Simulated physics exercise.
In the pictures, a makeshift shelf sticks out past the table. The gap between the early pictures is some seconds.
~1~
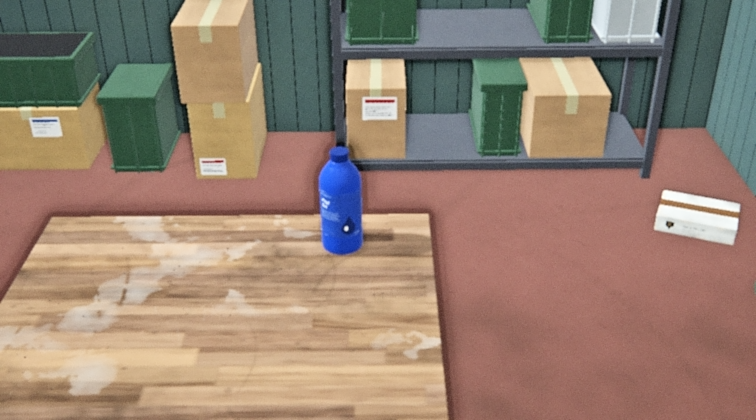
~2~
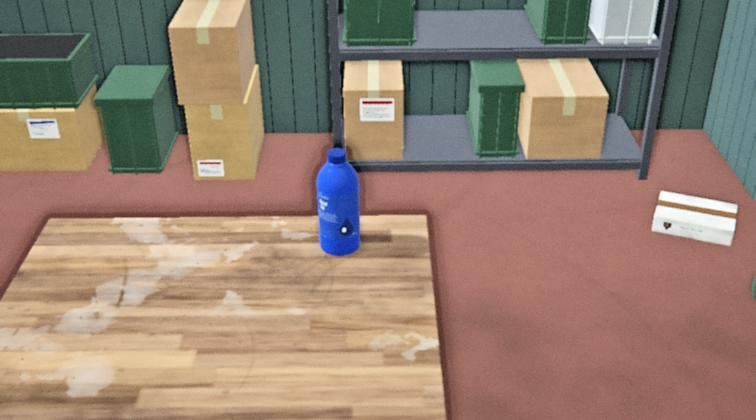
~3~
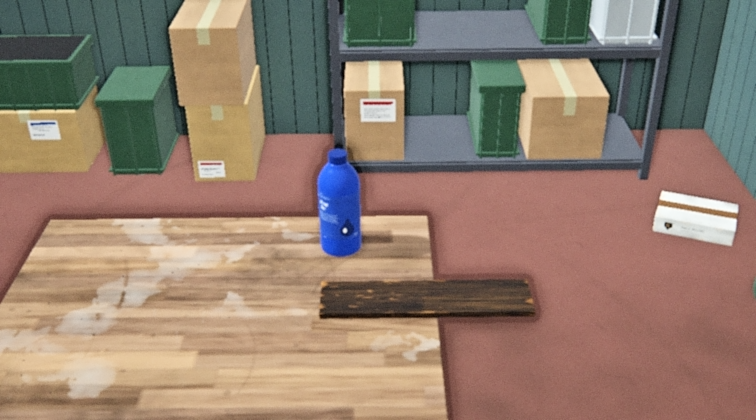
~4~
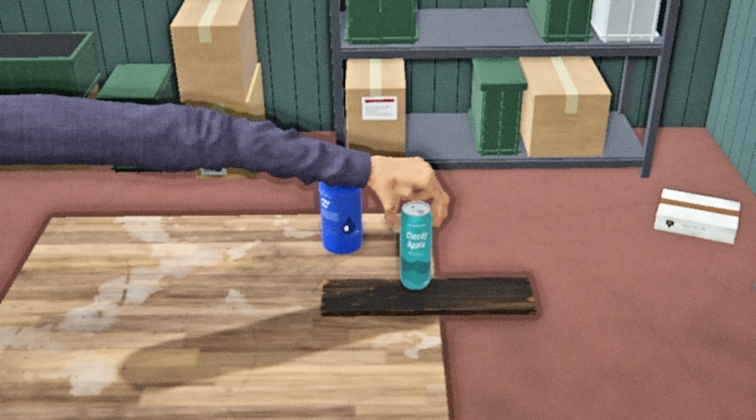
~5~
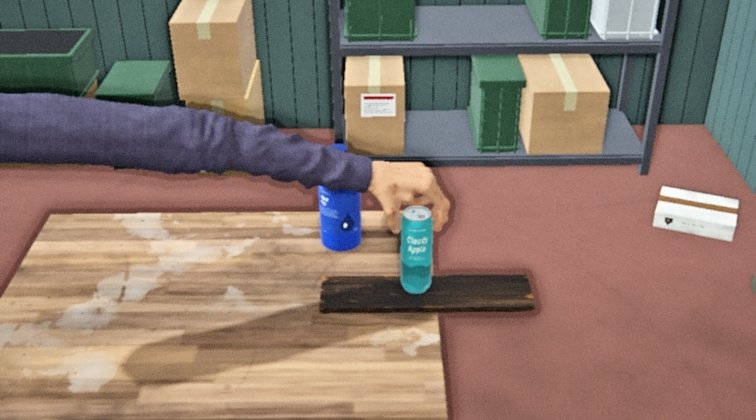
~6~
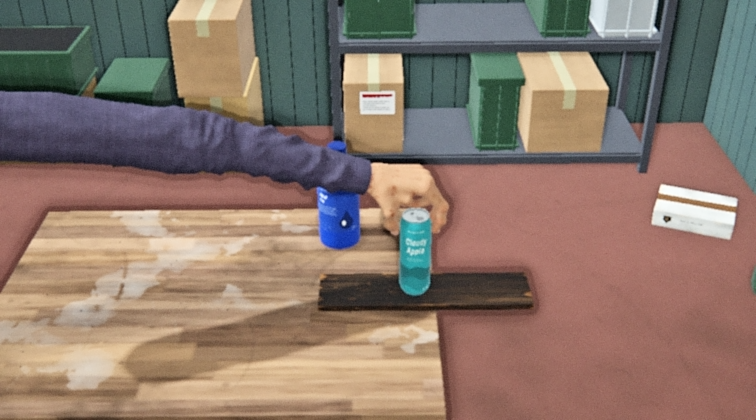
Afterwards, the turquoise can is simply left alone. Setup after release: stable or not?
My guess is it will remain steady.
Then, 0.20 s past the last view, nothing moves.
Then, 0.50 s past the last view, turquoise can resting near (415, 253).
Finally, all 3 still in place. Final places as the last picture's camera would see them, turquoise can near (415, 253). The plank holds.
